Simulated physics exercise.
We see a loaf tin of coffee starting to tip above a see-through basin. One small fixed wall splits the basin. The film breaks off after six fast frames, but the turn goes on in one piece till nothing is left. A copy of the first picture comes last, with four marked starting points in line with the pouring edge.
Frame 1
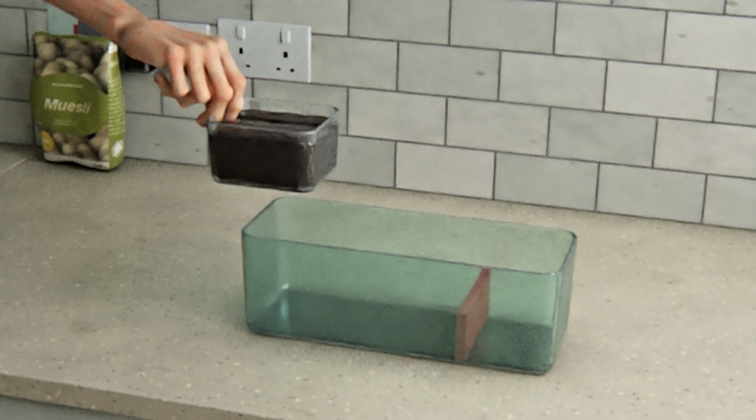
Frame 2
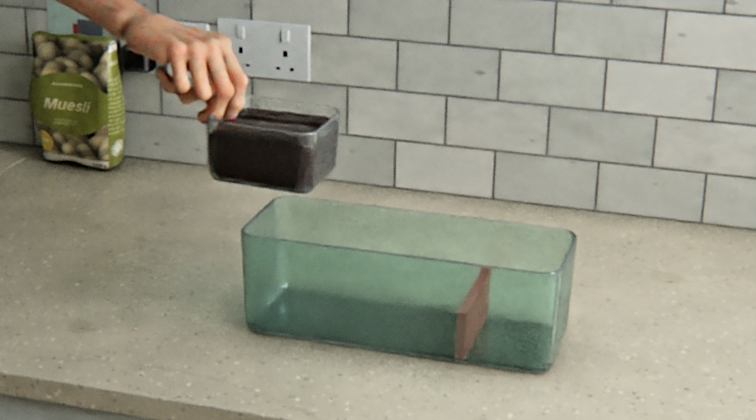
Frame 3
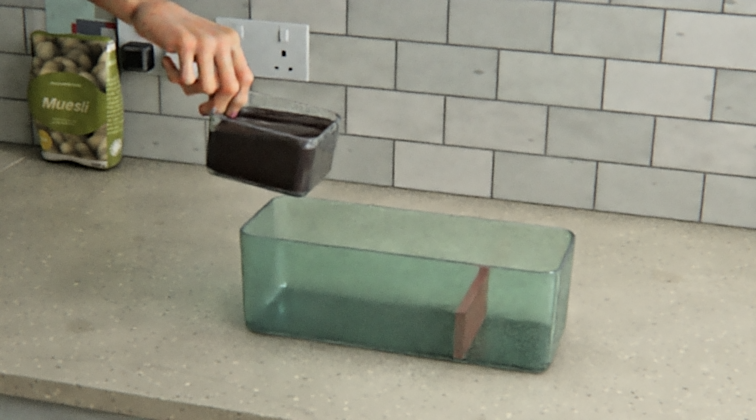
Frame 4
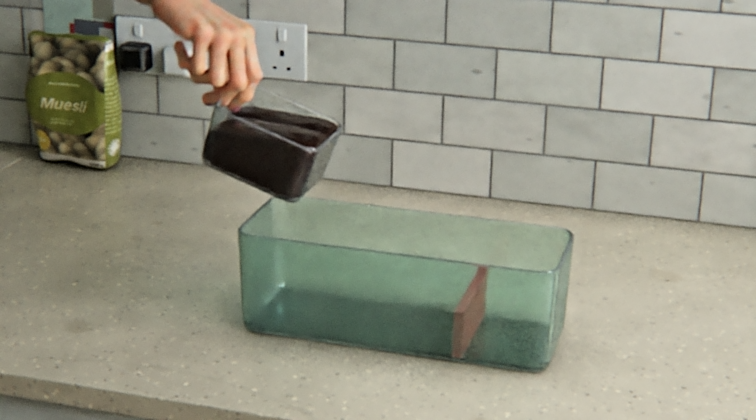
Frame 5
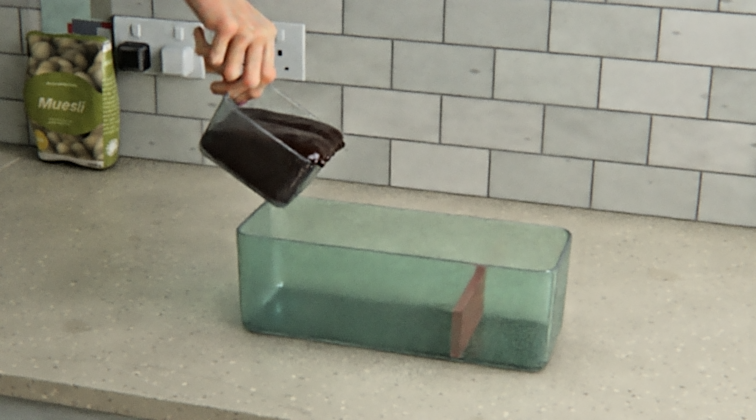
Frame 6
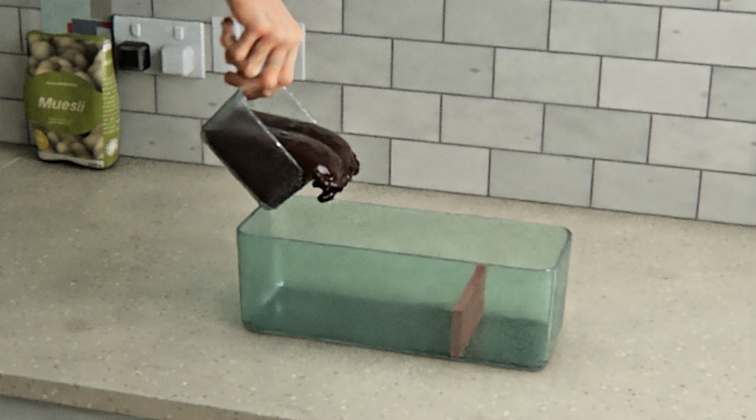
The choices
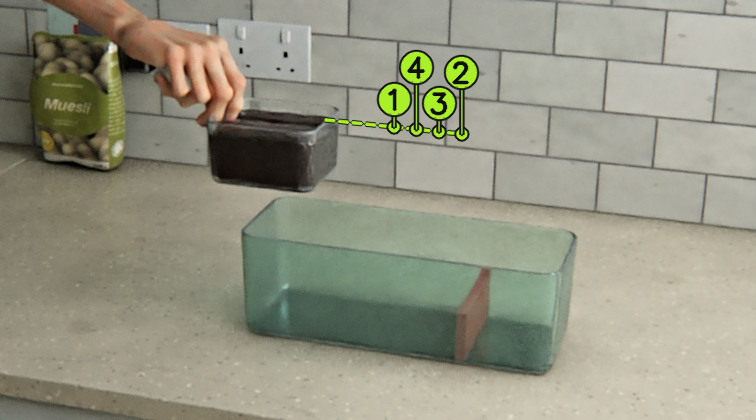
The video shows a hand holding a clear loaf tin of dark coffee above a see-through green basin with a brown divider, then tilting it steadily to the right until the coffee slides out over the lip.
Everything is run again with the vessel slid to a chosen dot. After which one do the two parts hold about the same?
3 works best here.
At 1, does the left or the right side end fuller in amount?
The left side.
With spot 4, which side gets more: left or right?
The left side.
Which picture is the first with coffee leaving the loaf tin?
Picture 5.
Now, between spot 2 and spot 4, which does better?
That is spot 2.
On the marked copy, 1 at (394, 127); 2 at (461, 134); 3 at (439, 131); 4 at (416, 129).
Choosing 1, about 90 % ends left of the wall and 4 % right of it; 6 % is lost outside.
Choosing 2, about 29 % ends left of the wall and 68 % right of it; 3 % is lost outside.
Choosing 3, about 50 % ends left of the wall and 47 % right of it; 4 % is lost outside.
Choosing 4, about 76 % ends left of the wall and 17 % right of it; 7 % is lost outside.
